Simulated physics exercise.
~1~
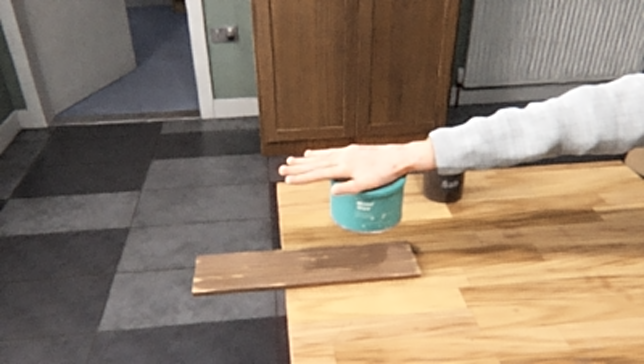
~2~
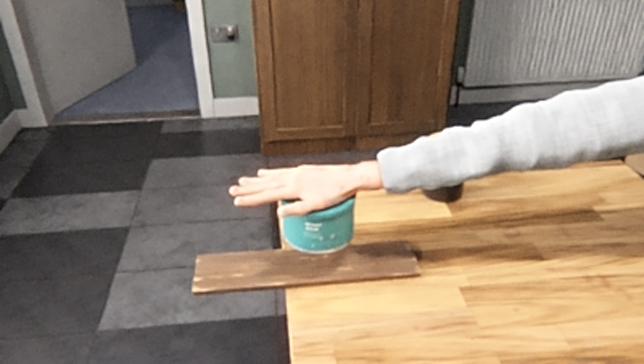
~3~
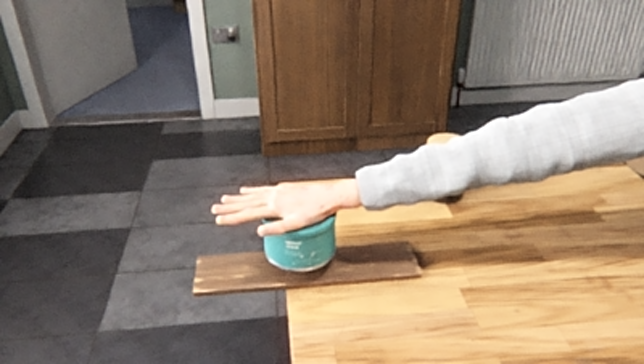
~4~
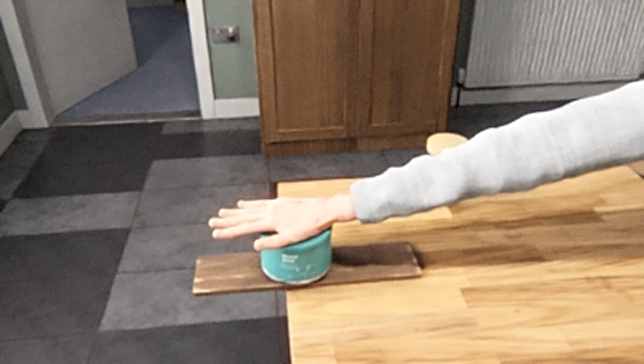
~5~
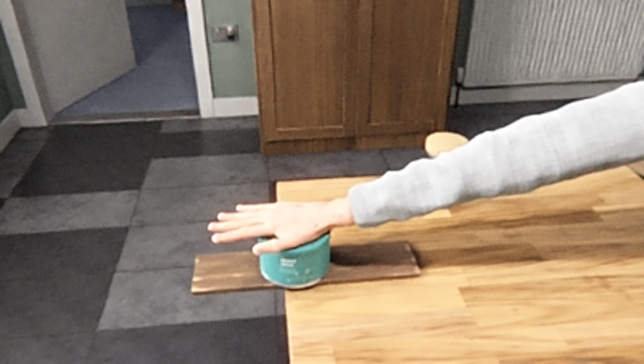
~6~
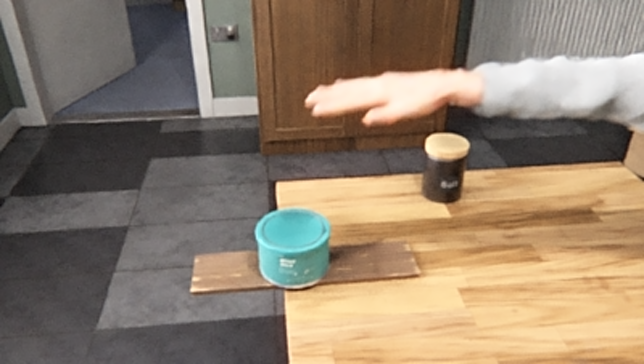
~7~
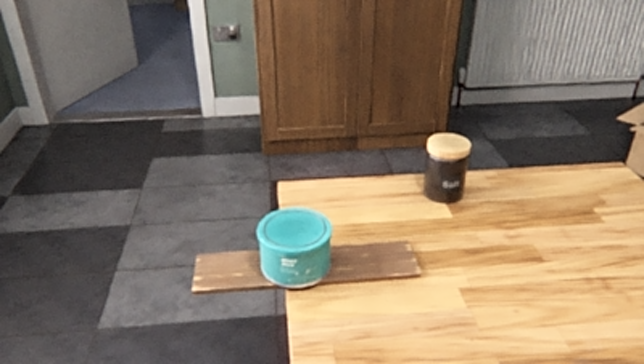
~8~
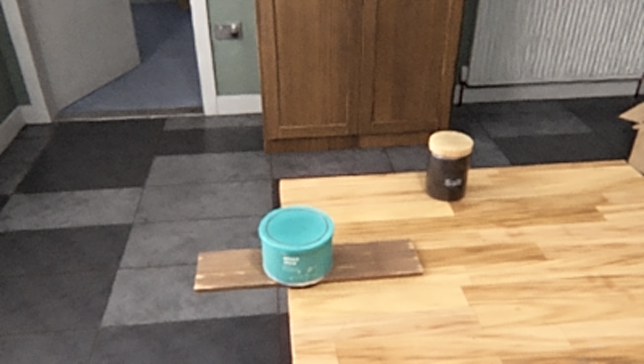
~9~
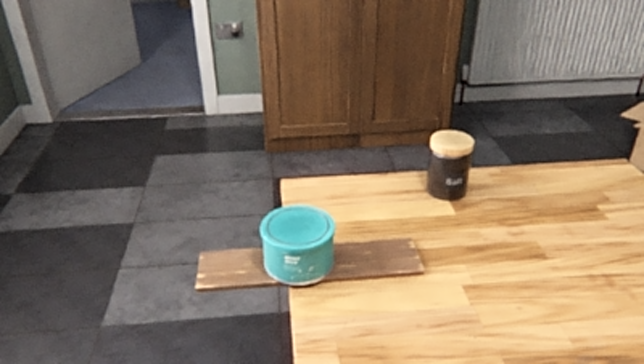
In a kitchen with dark floor tiles, a slightly swaying camera looks down at a pale wooden worktop, with a brown cupboard behind. A flat brown board sticks out past the worktop's left end, and a black jar with a wooden lid stands farther back on the right. A hand in a light grey sleeve holds a turquoise tub from above, moves it left and lowers it onto the board near the edge. The hand rests on the lid briefly, then lifts and withdraws to the right. The board stays balanced, with the tub upright on it and the jar still in place.
